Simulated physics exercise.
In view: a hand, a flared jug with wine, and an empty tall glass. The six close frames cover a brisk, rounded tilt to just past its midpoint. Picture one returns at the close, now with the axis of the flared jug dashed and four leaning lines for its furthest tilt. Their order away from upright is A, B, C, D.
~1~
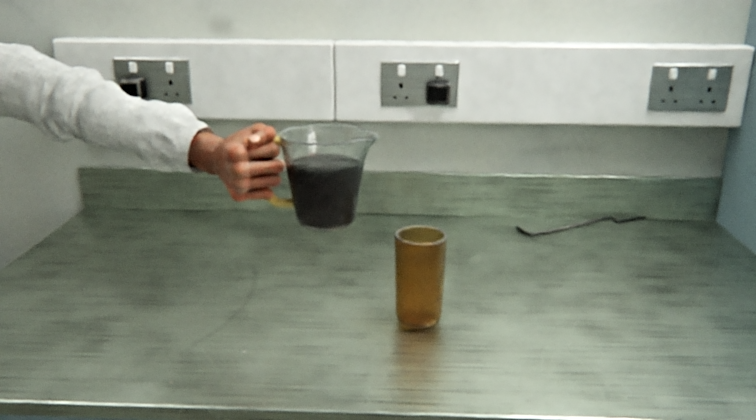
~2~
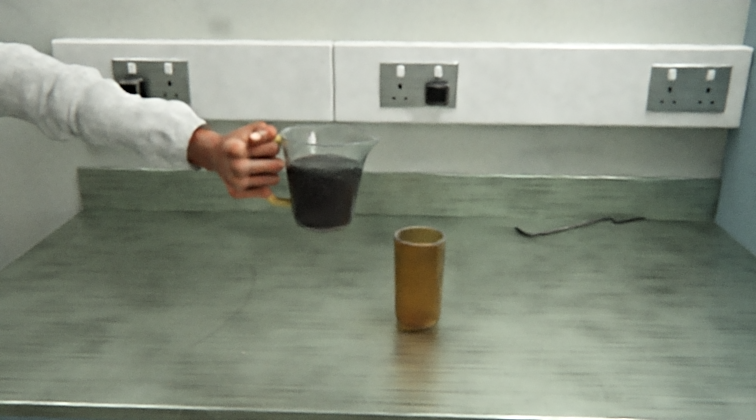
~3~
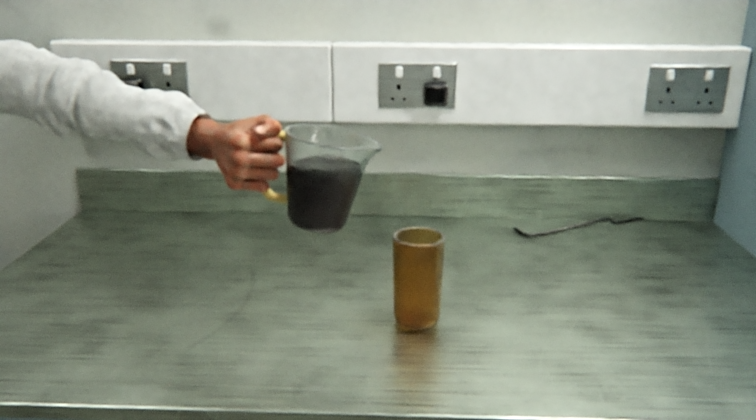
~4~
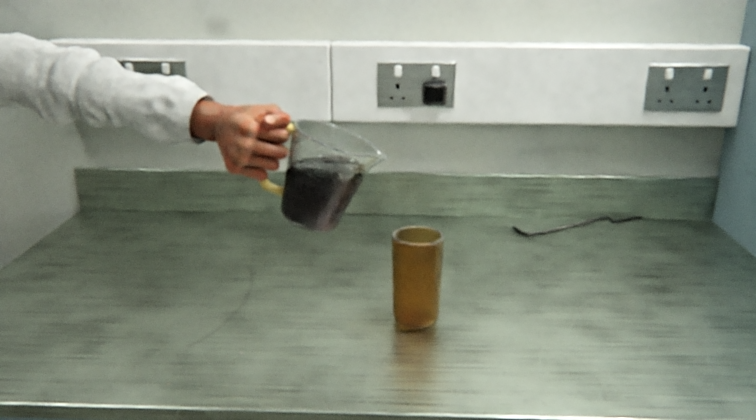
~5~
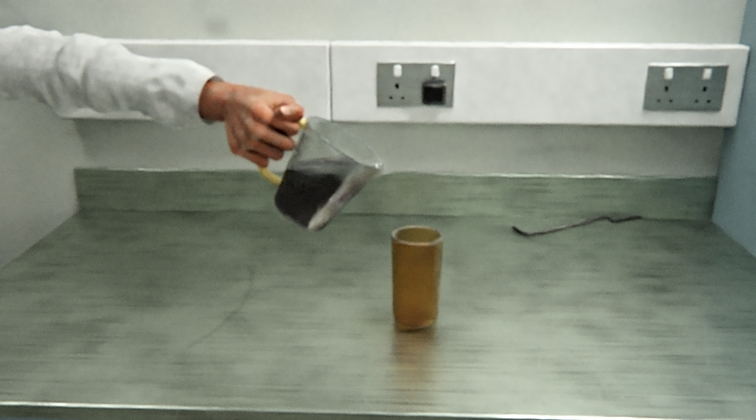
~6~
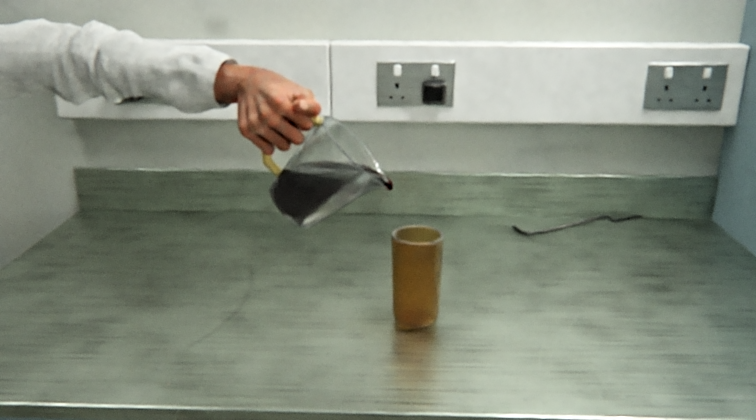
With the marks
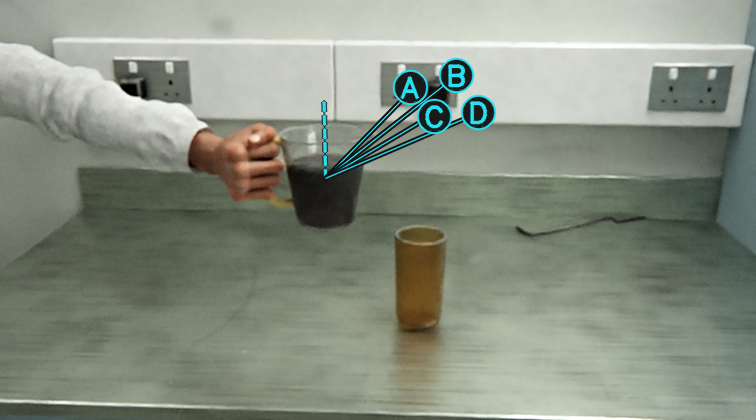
A hand on the left tilting a glass jug of dark liquid rightward until the liquid reaches over its lip, above an amber glass.
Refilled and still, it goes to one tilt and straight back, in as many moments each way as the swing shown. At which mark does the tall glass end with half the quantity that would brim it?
C is best.
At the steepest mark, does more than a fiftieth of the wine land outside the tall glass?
No, it does not.
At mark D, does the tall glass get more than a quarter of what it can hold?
Yes.
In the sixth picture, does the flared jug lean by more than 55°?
No.
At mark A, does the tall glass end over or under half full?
Under half.
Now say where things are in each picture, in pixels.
Upright, lip at (377, 137); rim of the tall glass round (421, 234); nothing has left yet.
Tipped about 2°, lip at (378, 140); nothing has left yet.
Tipped about 9°, lip at (381, 147); nothing has left yet.
Tipped about 20°, lip at (385, 158); nothing has left yet.
Tipped about 33°, lip at (388, 172); nothing has left yet.
Tipped about 46°, lip at (388, 187); wine is over the lip, down to (388, 187).
On the marked copy, A at (400, 101); B at (443, 85); C at (417, 123); D at (463, 119).
Choosing A, the tall glass ends with about 13 % of what it can hold.
Choosing B, the tall glass ends with about 28 % of what it can hold.
Choosing C, the tall glass ends with about 46 % of what it can hold.
Choosing D, the tall glass ends with about 68 % of what it can hold.
